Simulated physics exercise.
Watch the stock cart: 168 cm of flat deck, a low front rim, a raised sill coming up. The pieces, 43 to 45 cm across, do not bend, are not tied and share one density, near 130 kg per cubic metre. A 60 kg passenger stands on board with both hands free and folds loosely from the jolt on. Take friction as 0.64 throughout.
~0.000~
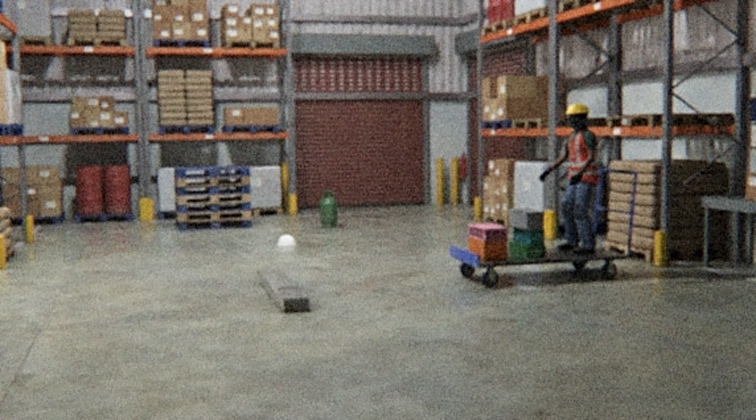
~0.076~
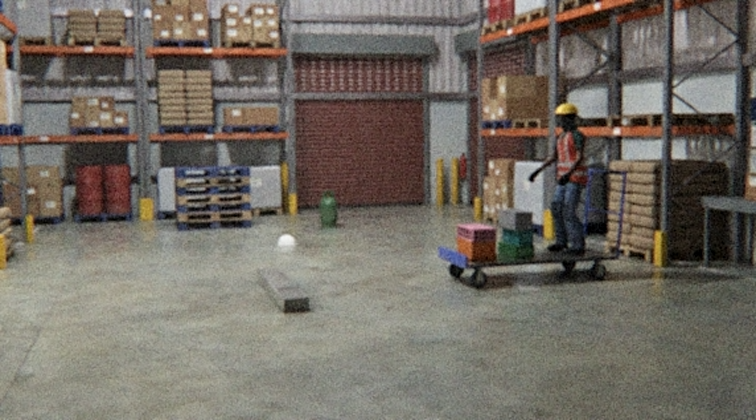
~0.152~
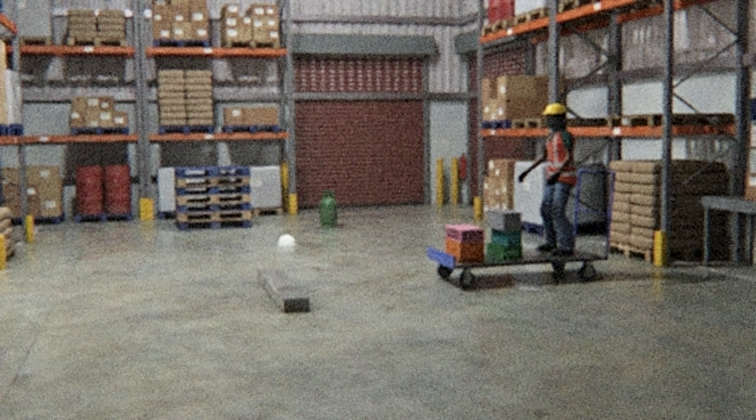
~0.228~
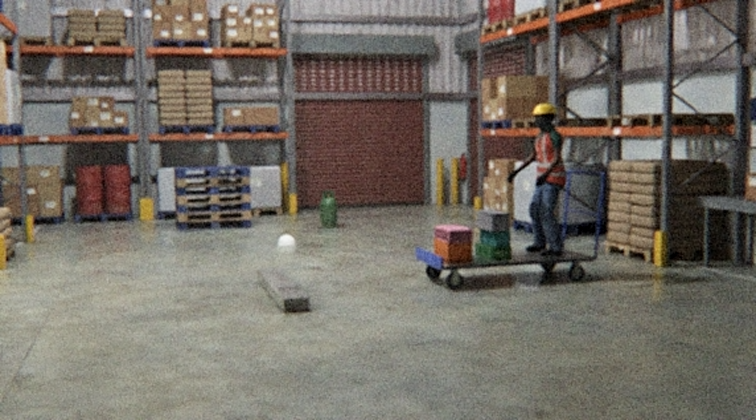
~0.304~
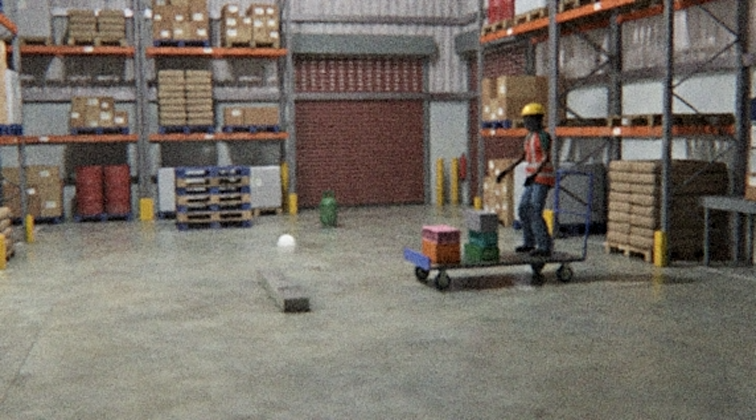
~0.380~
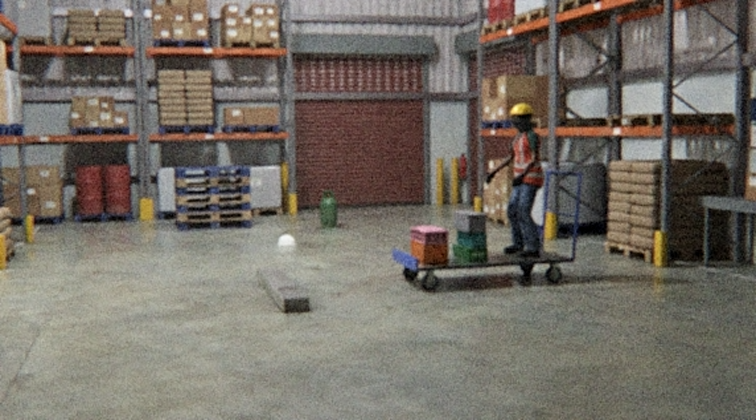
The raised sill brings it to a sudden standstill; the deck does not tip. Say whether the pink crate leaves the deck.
The pink crate goes over the front rim.
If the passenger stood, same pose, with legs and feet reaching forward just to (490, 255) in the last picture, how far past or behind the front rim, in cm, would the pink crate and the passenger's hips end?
In that case pink 50 past, hips 50 behind.
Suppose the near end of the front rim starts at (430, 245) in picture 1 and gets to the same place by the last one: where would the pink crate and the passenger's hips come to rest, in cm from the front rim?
Then pink 50 past, hips 120 behind.
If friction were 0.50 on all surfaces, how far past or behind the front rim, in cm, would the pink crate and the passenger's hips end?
In that case pink 50 past, hips 100 behind.
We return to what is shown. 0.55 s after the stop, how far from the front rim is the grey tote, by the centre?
About 20 cm behind the rim.
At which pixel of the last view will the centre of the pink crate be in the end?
Near (250, 289).
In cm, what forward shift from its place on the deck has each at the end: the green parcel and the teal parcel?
Green 30, teal 35.
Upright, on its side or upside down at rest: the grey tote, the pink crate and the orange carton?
At rest: Grey on its side, pink upside down, orange upright.
Impact comes at 1.11 s.
After 1.66 s the pink crate is 13 cm past the rim, tilted 110°, near (270, 264) in the last picture's view.
After 2.11 s the pink crate is 34 cm past the rim, tilted 180°, near (250, 289) in the last picture's view.
By 5.1 s, past the rim, pink crate; behind it, green parcel, teal parcel, orange carton, grey tote and the passenger's hips.
